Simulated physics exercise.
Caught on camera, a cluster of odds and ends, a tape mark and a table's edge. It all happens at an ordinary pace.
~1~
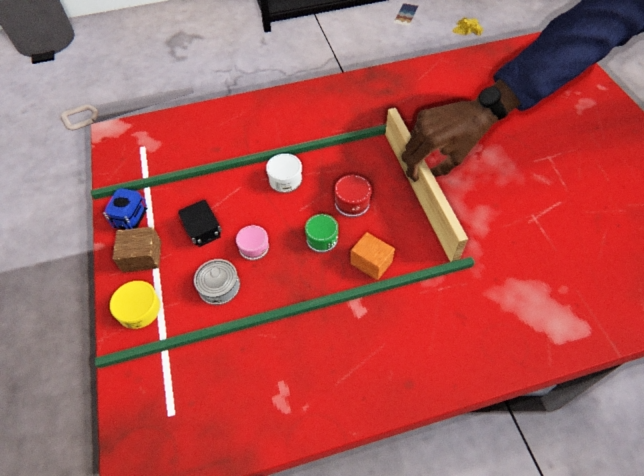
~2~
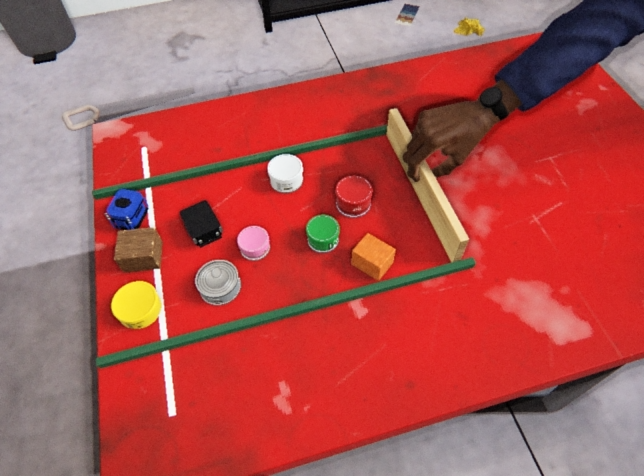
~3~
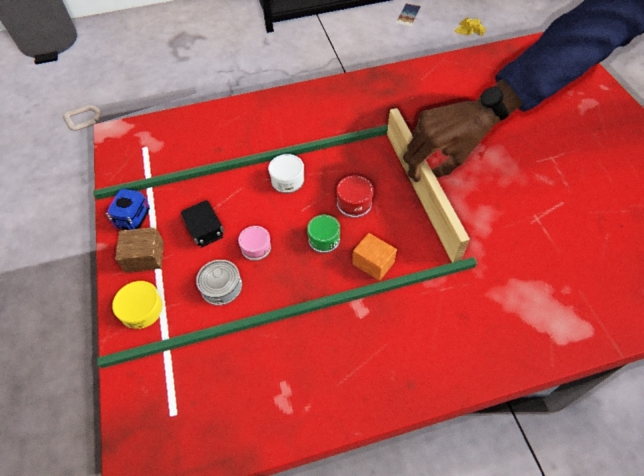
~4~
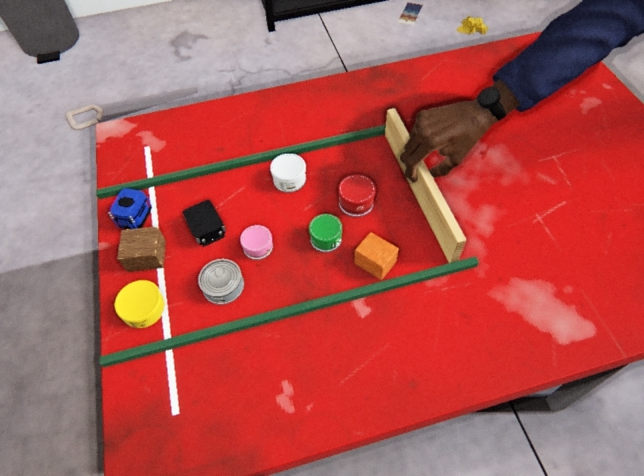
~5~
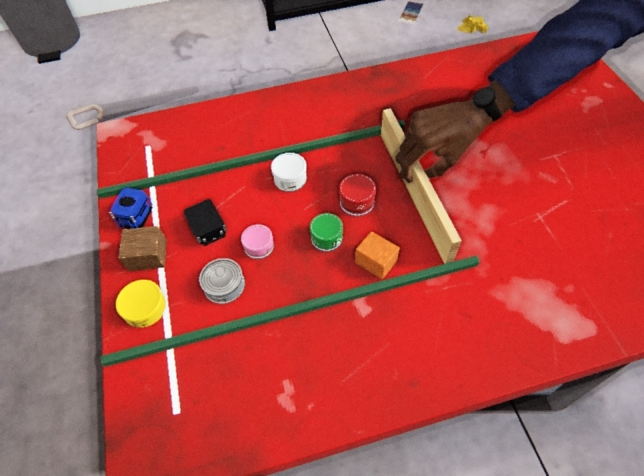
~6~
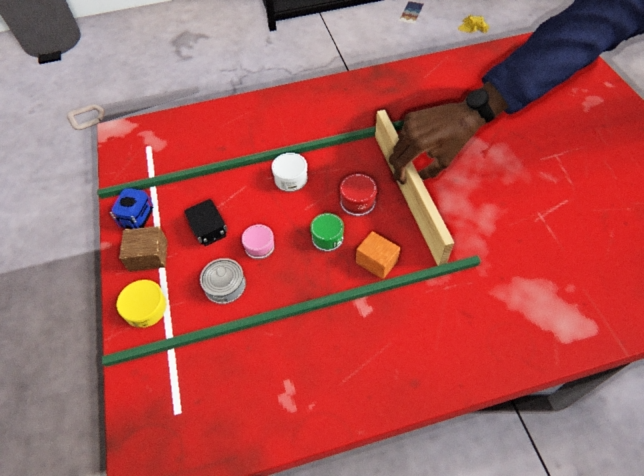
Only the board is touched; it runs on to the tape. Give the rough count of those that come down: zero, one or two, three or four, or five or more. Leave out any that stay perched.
The number that fall off is one or two.
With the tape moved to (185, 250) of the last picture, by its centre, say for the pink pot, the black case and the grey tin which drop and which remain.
The pink pot holds on, the black case remains up, the grey tin remains up.
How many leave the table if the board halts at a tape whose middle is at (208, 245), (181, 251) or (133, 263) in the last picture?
It would be 0, 1 and 6.
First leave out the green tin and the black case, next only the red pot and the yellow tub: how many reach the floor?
First 1, then 0.
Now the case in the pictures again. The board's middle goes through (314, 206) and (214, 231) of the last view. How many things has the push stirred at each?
4 and 9.
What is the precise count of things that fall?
Fallen: 2.
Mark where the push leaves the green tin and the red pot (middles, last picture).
About (144, 280), and the other about (138, 249).
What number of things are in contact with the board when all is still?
In contact: 4.
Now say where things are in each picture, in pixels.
Blue case (127, 210); yellow tub (136, 305); brown block (138, 250); board (421, 180); tape (154, 257), in the first picture.
Yellow tub (137, 305); orange block (373, 257), in the second picture.
Brown block (141, 250); pink pot (255, 243), in the third picture.
Blue case (131, 210); board (420, 181), in the fourth picture.
Yellow tub (142, 304); green tin (327, 233), in the fifth picture.
Blue case (133, 209); yellow tub (143, 304); brown block (144, 249); board (409, 183); tape (161, 256), in the sixth picture.
A little later, none off yet; blue case at rest near (133, 209); yellow tub at rest near (143, 304); brown block at rest near (144, 249).
When it is over, the number that fall off is one or two; down, brown block and yellow tub.
